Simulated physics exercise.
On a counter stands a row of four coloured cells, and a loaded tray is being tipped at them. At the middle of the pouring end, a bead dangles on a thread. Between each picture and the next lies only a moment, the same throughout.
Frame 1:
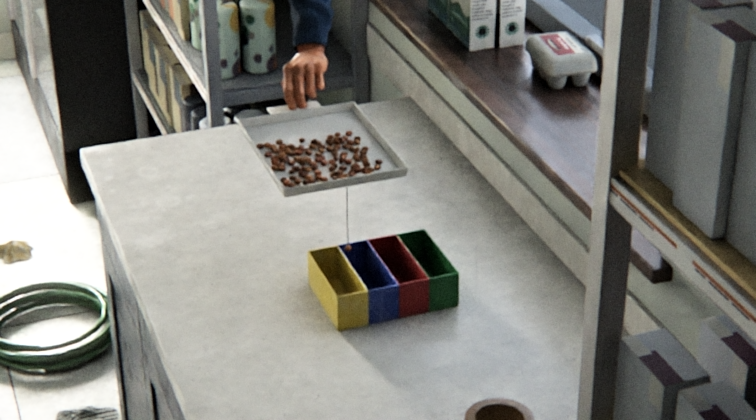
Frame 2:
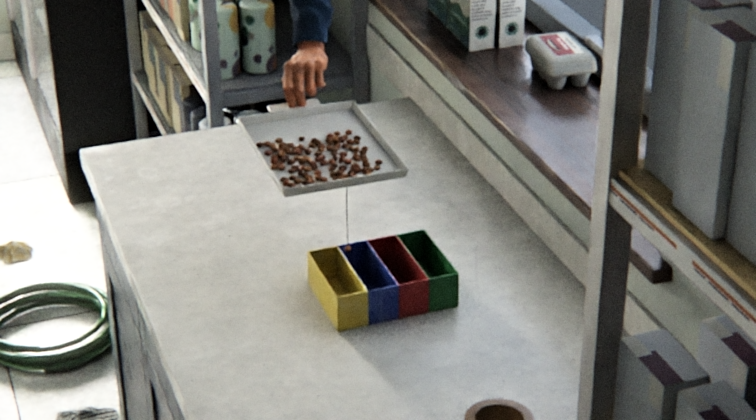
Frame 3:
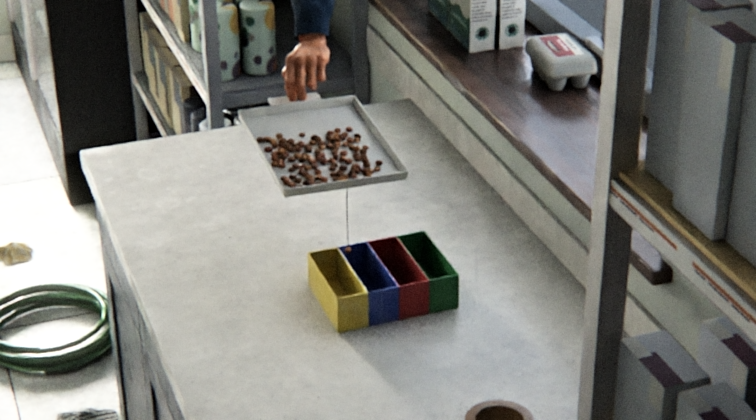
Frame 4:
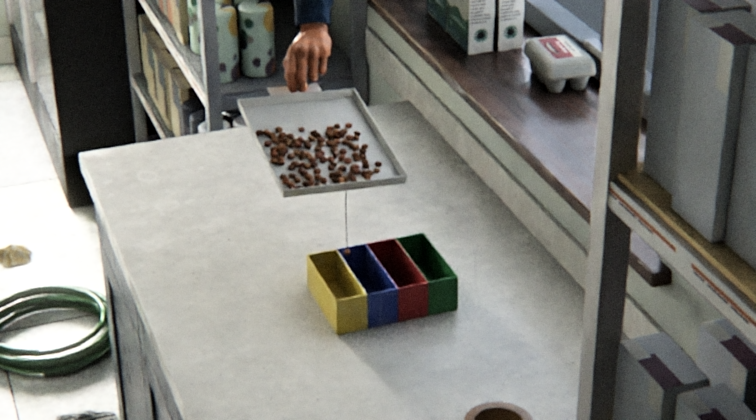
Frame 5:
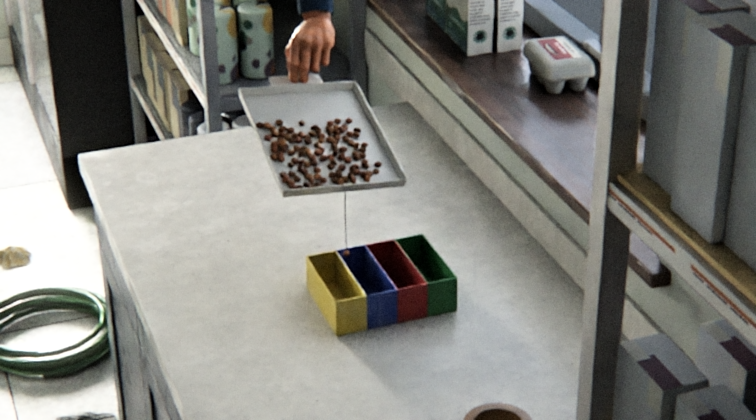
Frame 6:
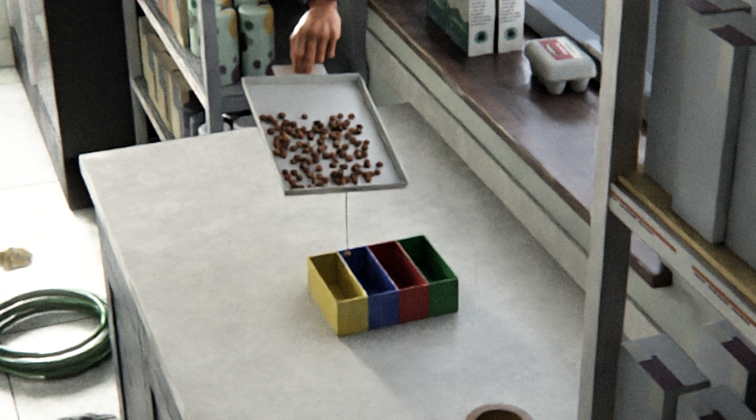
A hand gradually raised the back of a tray of small brown pieces, tilting it toward its lower right corner above yellow, blue, red and green compartments, while the pieces stayed scattered across the tray.
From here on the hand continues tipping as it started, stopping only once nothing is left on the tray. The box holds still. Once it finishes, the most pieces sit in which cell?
In the red cell.
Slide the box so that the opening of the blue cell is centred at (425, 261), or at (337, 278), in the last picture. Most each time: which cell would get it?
Going by the two tries in order: That yellow cell, then the cell in green.
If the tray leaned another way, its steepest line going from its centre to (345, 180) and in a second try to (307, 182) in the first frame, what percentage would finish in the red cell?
Around 20 percent for the first aim and around 0 percent for the second.
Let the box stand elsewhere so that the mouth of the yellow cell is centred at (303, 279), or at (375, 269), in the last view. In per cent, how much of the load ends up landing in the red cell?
The first gives 20 %, the second 10 %.
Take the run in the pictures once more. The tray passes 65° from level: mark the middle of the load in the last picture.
Load centre: Approx. (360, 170).
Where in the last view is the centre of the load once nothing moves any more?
The centre settles at about (396, 293).
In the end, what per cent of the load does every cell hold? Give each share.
Per cell: Yellow at 10 %, blue at 20 %, red at 60 %, green at 10 %.
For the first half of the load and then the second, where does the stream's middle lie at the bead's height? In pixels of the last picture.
For the early half I get (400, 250), and for the late half (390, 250).
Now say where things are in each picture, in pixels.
Corners of the pouring end at (284, 188) and (406, 167), level; middle of the load at (319, 160), bits of dog kibble; bead on its thread at (348, 248); yellow cell at (353, 307); blue cell at (383, 301); red cell at (414, 295); green cell at (444, 289), in the first picture.
Corners of the pouring end at (284, 188) and (406, 168), level; middle of the load at (318, 159), in the second picture.
Corners of the pouring end at (285, 188) and (407, 170), tipped barely, lowest at the right corner; middle of the load at (319, 158), in the third picture.
Corners of the pouring end at (284, 189) and (406, 175), tipped a little, lowest at the right corner; middle of the load at (318, 155), in the fourth picture.
Corners of the pouring end at (284, 189) and (405, 178), tipped clearly, lowest at the right corner; middle of the load at (318, 153), in the fifth picture.
Corners of the pouring end at (287, 189) and (407, 181), tipped clearly, lowest at the right corner; middle of the load at (320, 149); yellow cell at (352, 313); blue cell at (383, 307); red cell at (413, 301); green cell at (443, 294), in the sixth picture.
Soon after the last picture, tray tipped steeply; nearly all on the tray; a stray few falling or outside the box.
A little later, tray tipped past a quarter turn; about a third on the tray; about a quarter in the red cell; a small part in the green cell; a small part in the blue cell; a stray few in the yellow cell; about a quarter falling or outside the box.
Later still, tray tipped past a quarter turn; about two thirds in the red cell; about a quarter in the blue cell; a small part in the green cell; a small part in the yellow cell; a stray few falling or outside the box.
At rest, tray tipped past a quarter turn; about two thirds in the red cell; about a quarter in the blue cell; a small part in the green cell; a small part in the yellow cell; a stray few outside the box.
